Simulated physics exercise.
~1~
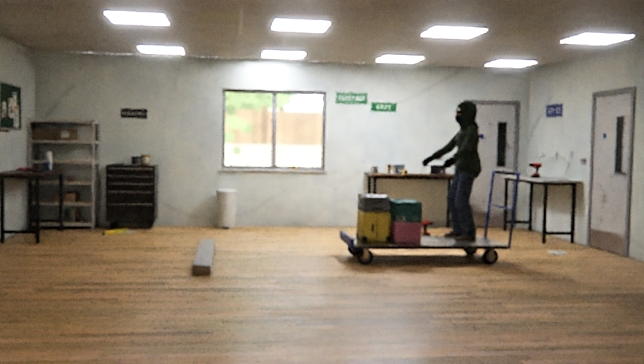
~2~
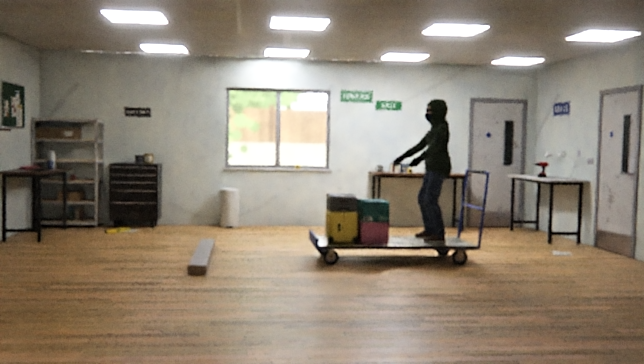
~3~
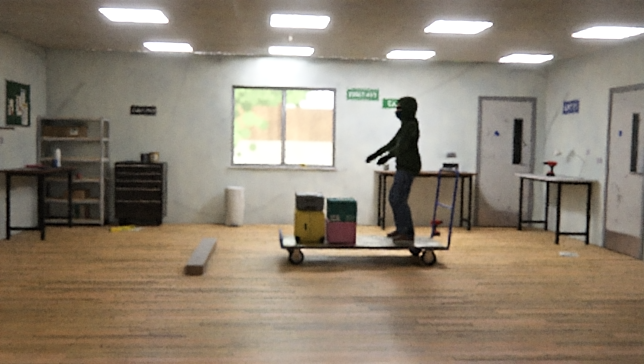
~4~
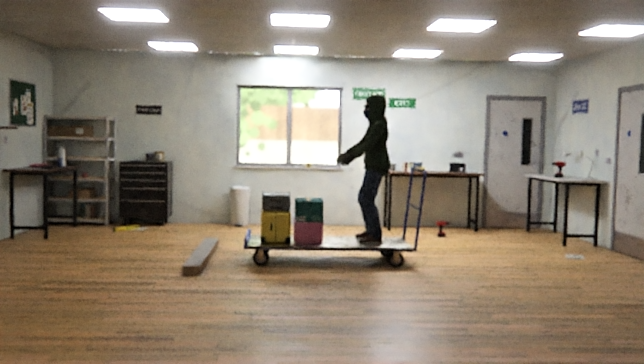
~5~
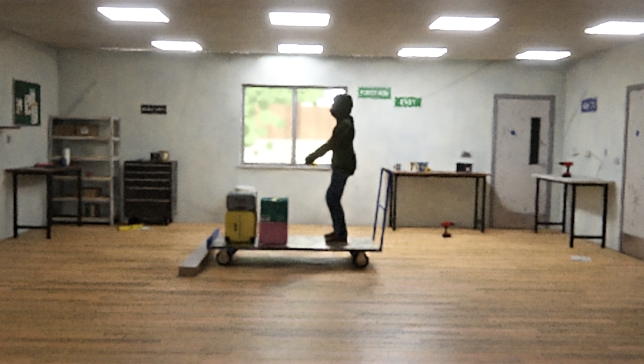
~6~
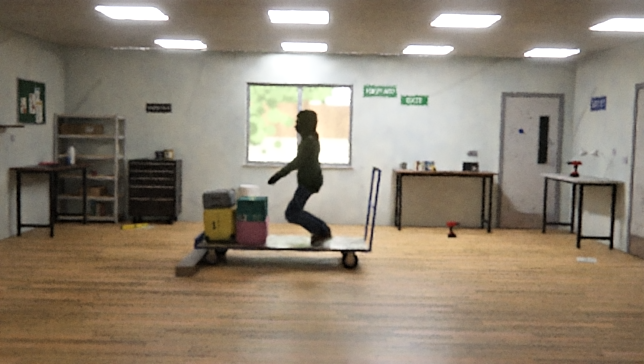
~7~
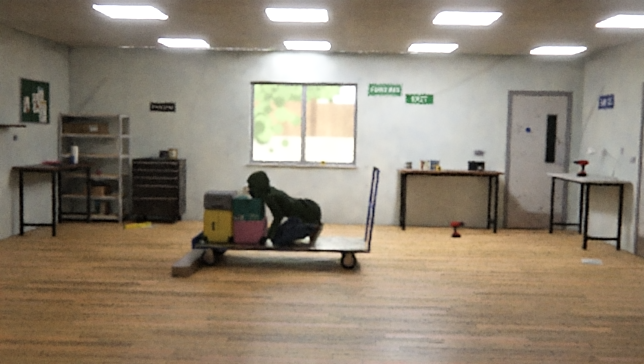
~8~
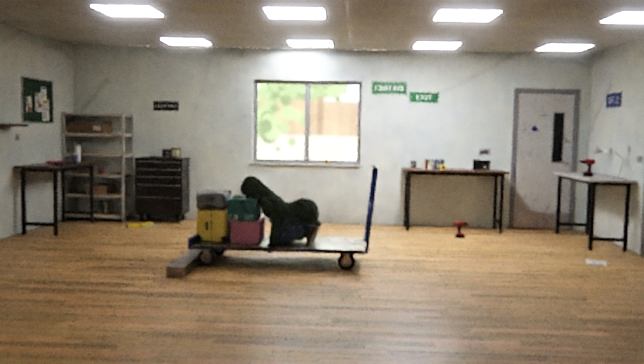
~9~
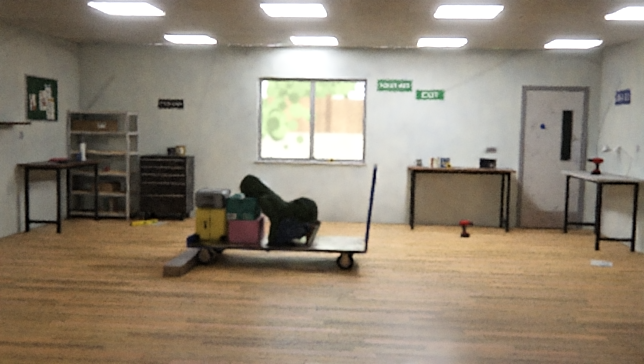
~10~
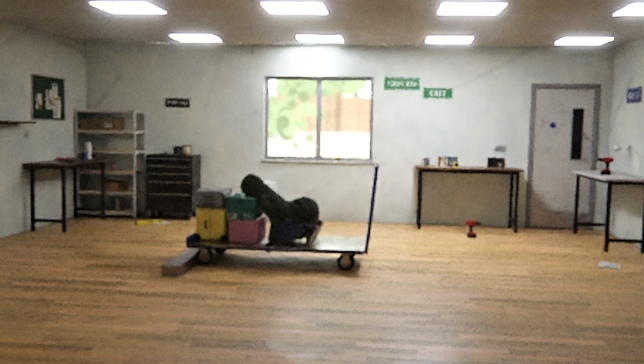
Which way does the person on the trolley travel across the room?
The person travels to the left, riding on the trolley toward the low step.
